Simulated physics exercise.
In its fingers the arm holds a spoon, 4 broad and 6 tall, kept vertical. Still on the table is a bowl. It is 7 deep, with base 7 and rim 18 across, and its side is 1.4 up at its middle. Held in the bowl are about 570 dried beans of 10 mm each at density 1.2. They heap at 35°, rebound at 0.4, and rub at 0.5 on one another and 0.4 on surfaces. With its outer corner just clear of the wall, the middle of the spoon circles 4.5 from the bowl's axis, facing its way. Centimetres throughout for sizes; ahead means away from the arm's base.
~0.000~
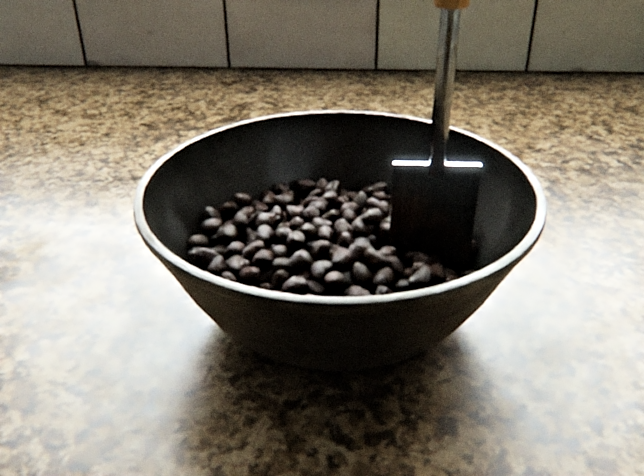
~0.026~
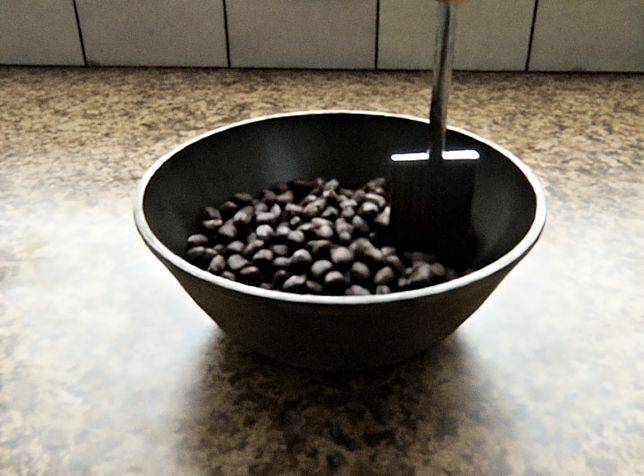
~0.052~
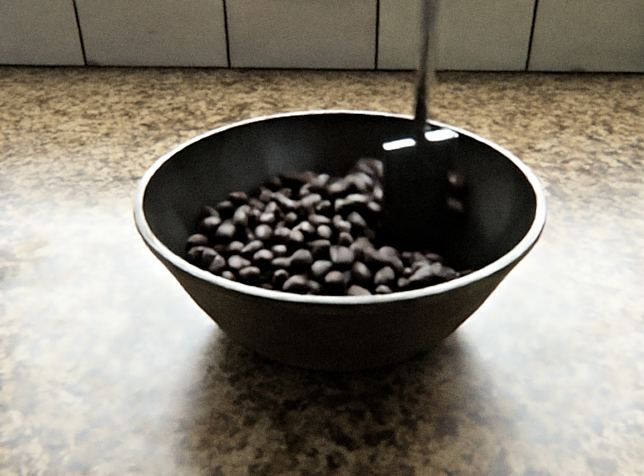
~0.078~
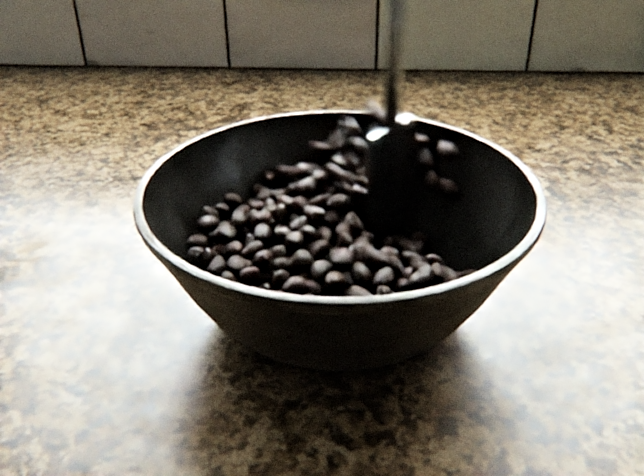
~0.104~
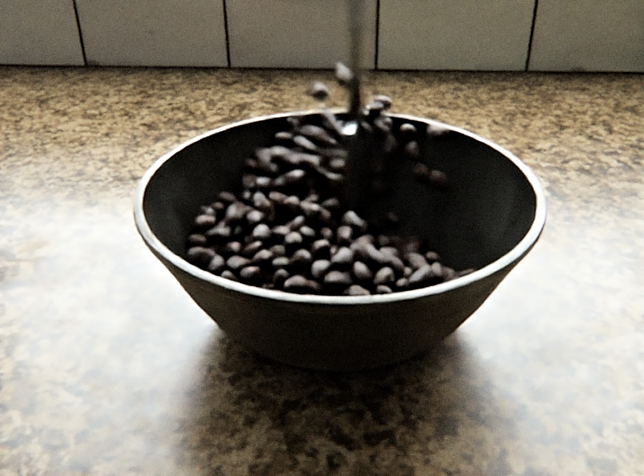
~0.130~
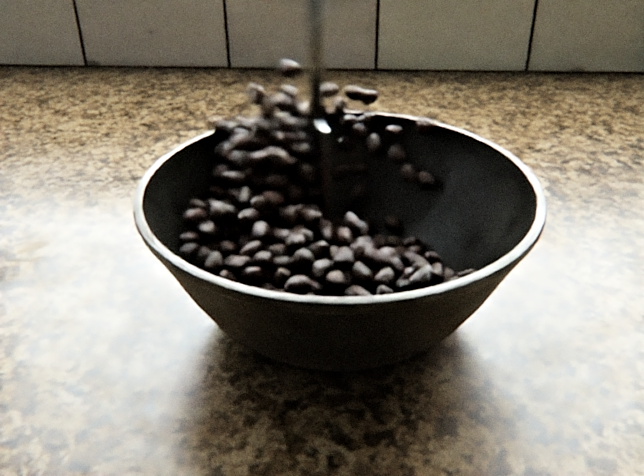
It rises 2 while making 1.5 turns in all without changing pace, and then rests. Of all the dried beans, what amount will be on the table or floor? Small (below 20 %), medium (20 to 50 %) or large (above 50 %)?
It is medium.
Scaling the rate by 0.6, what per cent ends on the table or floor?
Estimated share: Near 15 per cent.
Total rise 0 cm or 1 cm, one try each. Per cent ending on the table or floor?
Some 45 and some 35 per cent.
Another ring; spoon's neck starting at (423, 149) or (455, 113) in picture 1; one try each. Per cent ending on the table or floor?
Roughly 25 and 15 per cent.
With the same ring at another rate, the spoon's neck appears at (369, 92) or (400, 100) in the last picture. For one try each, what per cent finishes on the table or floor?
So, roughly 15 percent the first time and 10 percent the second.
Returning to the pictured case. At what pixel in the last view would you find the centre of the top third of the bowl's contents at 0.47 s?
Centre, approx.: (353, 222).
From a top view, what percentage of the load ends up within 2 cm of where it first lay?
Around 30 in a hundred, roughly.
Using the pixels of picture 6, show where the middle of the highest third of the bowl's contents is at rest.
It is centred near (329, 255).
By 0.30 s, 272° round, highest piece 11 above the table; 482 in the bowl, 18 on the table or floor, 68 in flight or on the tool.
By 0.47 s, 78° round, highest piece 9 above the table; 427 in the bowl, 116 on the table or floor, 25 in flight or on the tool.
By 0.76 s, 180° round, highest piece 6 above the table; 415 in the bowl, 153 on the table or floor.
By 1.46 s, 180° round, highest piece 5 above the table; 415 in the bowl, 153 on the table or floor.
Final count, 415 in the bowl, 153 on the table or floor. That is 27 % on the table or floor.
